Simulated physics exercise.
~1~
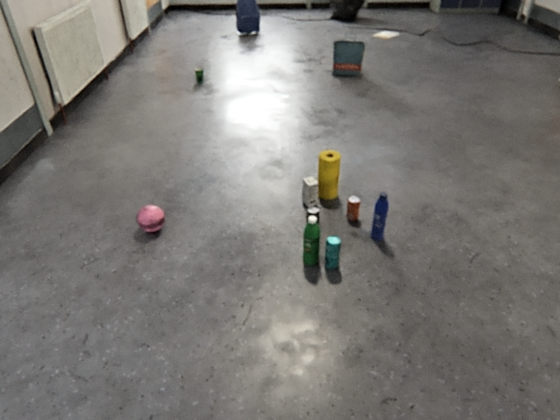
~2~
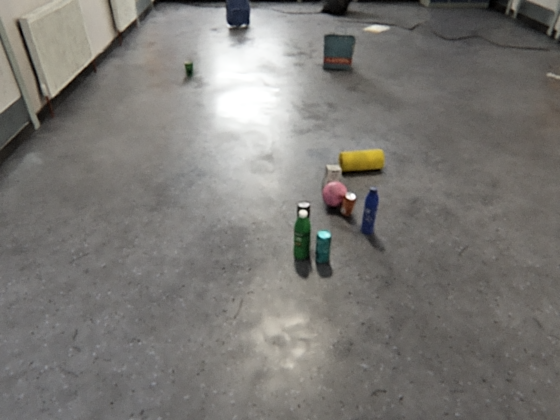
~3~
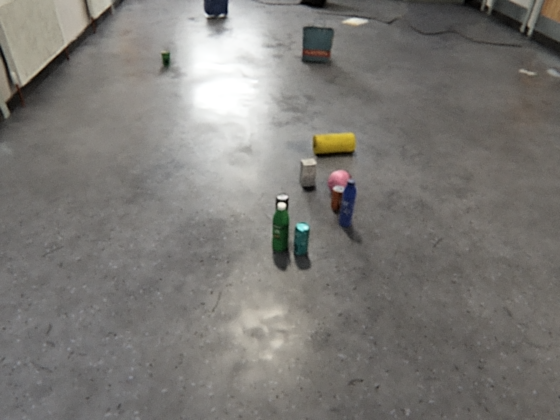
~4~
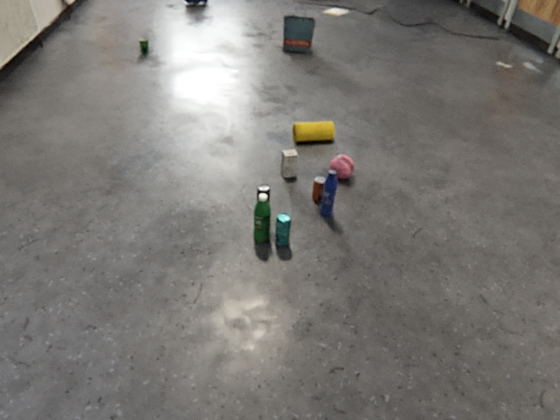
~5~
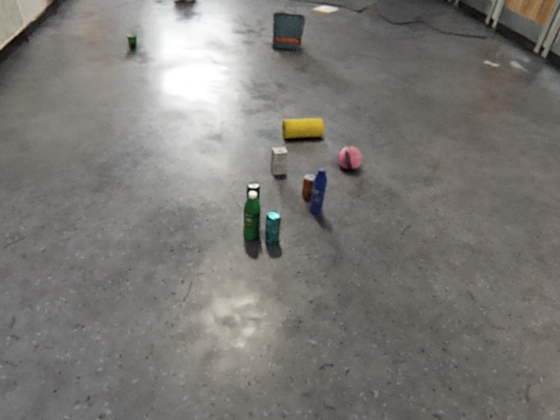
On a grey floor, a pink ball rolling right into grouped items, the yellow roll toppling, the bottles and cans staying upright.
